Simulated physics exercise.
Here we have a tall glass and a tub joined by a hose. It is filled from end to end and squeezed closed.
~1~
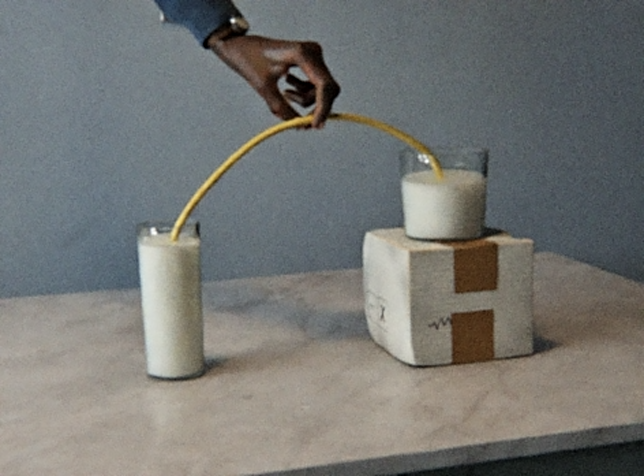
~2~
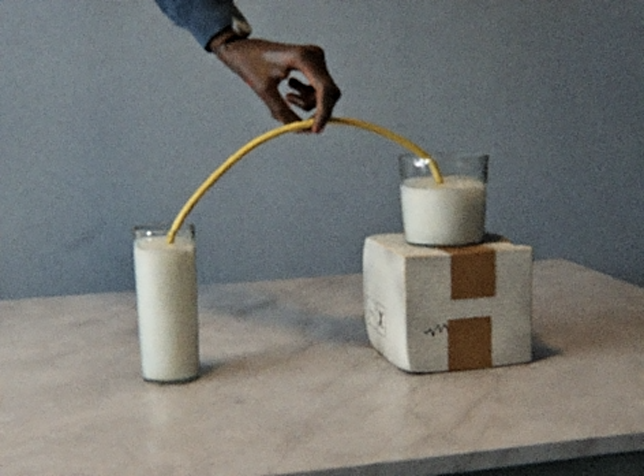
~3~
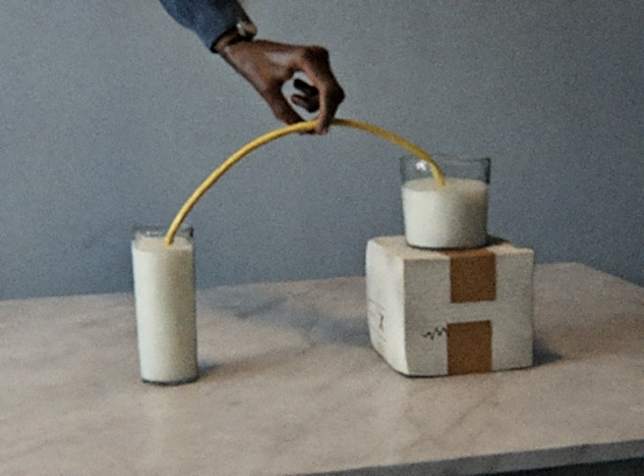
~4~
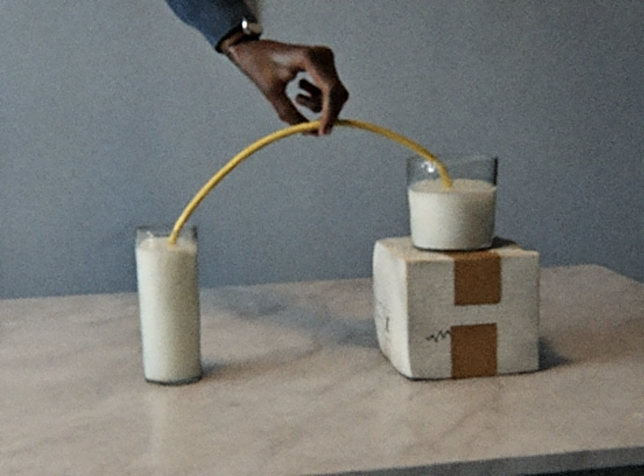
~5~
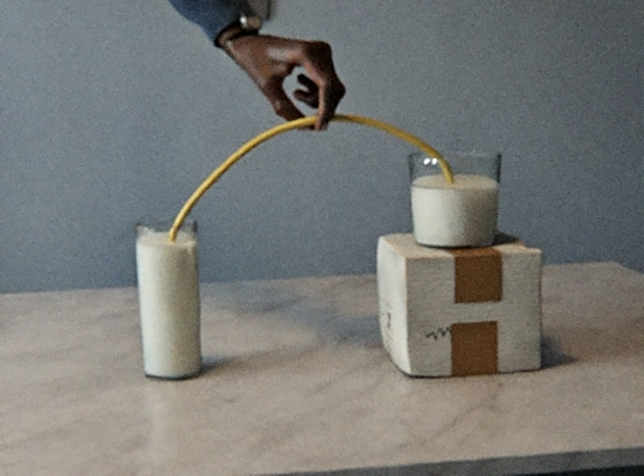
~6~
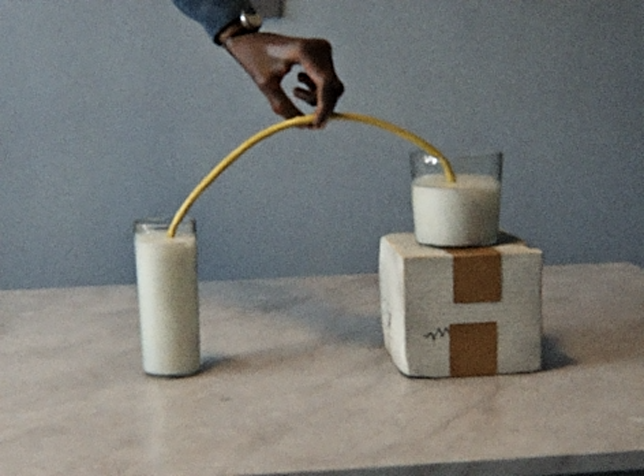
A hand pinches the top of a yellow hose arching between a nearly full tall glass on a marble table and a partly filled tub on a taped box at right, with only slight shifts and steady milky liquid levels.
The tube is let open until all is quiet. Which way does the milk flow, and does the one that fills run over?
The milk goes into the left one; the receiving one runs over.
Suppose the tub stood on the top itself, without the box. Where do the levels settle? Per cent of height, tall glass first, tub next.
Roughly 50 per cent, then 90 per cent.
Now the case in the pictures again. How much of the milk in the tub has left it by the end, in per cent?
Roughly 50 per cent.
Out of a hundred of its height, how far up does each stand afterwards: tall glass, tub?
Near 100 and 35 in a hundred.
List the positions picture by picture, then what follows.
In the first frame, the hose is pinched; tall glass (172, 297) nearly full, on the top itself; tub (445, 191) about two thirds full, up on the box.
In the second frame, nothing flows; tall glass nearly full, surface at (165, 246); tub about two thirds full, surface at (444, 185).
In the third frame, fingers on the hose; tall glass (166, 301) nearly full; tub (446, 199) about two thirds full.
In the fourth frame, still shut; tall glass nearly full, surface at (167, 247); tub about two thirds full, surface at (452, 189).
In the fifth frame, the hose is pinched; tall glass (170, 296) nearly full, on the top itself; tub (455, 197) about two thirds full, up on the box.
In the sixth frame, nothing flows; tall glass nearly full, surface at (166, 240); tub about two thirds full, surface at (457, 184).
Soon after, the tall glass is full to the brim; the tub is about half full; some has gone over the lower rim.
Later, the tall glass is full to the brim; the tub is about a third full; some has gone over the lower rim.
In the end, the tall glass is full to the brim; the tub is about a third full; some has gone over the lower rim; the two surfaces are level.
